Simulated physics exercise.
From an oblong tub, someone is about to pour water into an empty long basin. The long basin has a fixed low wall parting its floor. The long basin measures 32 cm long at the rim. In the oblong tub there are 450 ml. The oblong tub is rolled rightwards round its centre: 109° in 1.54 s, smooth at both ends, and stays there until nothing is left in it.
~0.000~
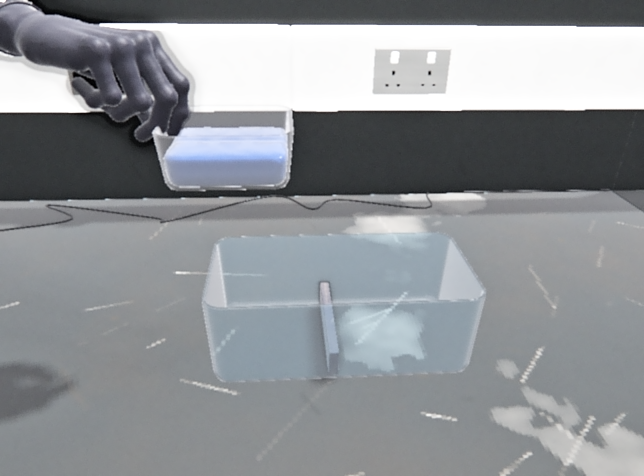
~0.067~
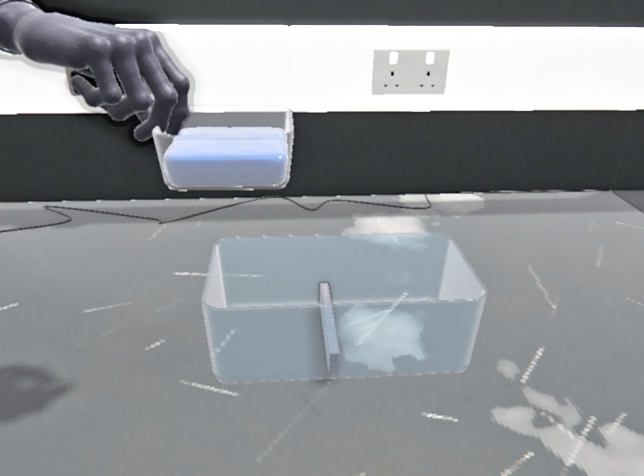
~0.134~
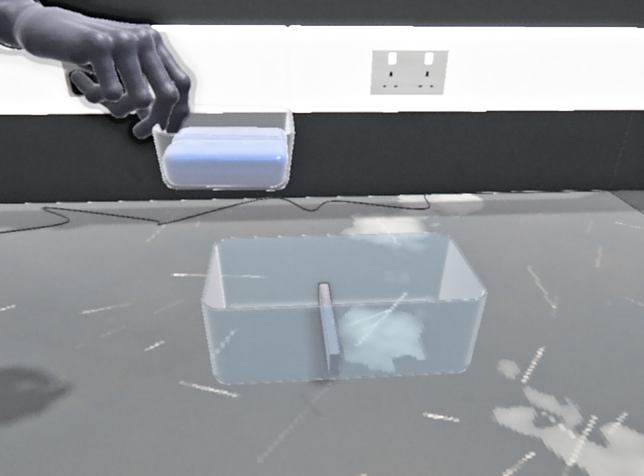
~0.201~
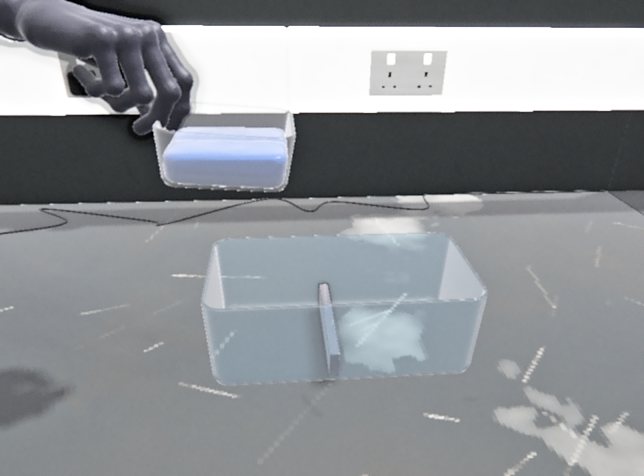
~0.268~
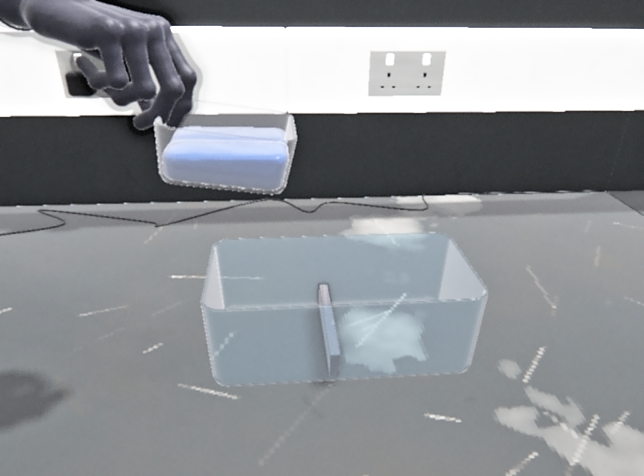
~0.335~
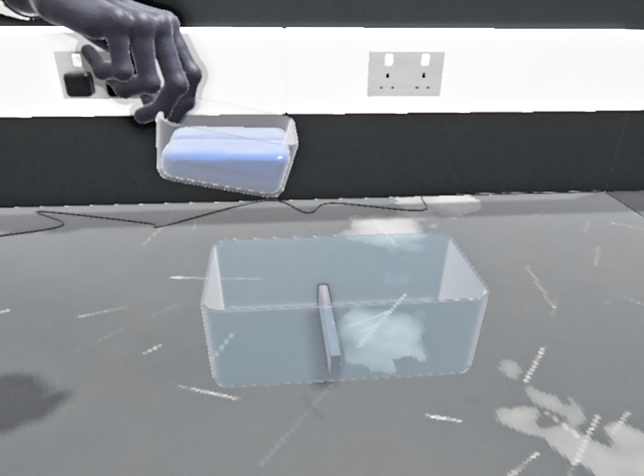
A grey tabletop with pale streaks and cloudy patches is seen from slightly above, against a dark wall crossed by a white band with sockets. A dark grey hand at upper left holds a small clear tub of blue water above a long, empty, pale blue basin divided by a low wall. The hand rises a little as the tub slowly tilts rightwards, while the basin stays still.
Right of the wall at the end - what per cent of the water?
Near 59 per cent.
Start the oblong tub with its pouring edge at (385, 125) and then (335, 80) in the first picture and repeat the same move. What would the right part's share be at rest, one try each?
95 then 90 %.
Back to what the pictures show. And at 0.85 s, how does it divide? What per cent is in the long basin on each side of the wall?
Left roughly 3, right roughly 14.
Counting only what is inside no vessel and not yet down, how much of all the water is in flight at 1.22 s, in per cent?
Close to 10 in every hundred parts.
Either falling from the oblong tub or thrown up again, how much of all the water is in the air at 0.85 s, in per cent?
Estimate: Some 36 % of the total.
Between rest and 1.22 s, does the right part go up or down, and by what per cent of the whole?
Net change: A rise of about 1 %.
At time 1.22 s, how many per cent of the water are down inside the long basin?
Reading: Approx. 84 %.
After 0.85 s the tilt is 63° and 47 per cent is still to pour, 3 is left of the wall and 14 right of it.
After 1.22 s the tilt is 98° and 7 per cent is still to pour, 26 is left of the wall and 58 right of it.
After 1.61 s the tilt is 109° and 0 per cent is still to pour, 39 is left of the wall and 59 right of it.
After 2.04 s the tilt is 109° and 0 per cent is still to pour, 39 is left of the wall and 59 right of it.
In the end 39 per cent lies left of the wall, 59 right of it and 1 outside.
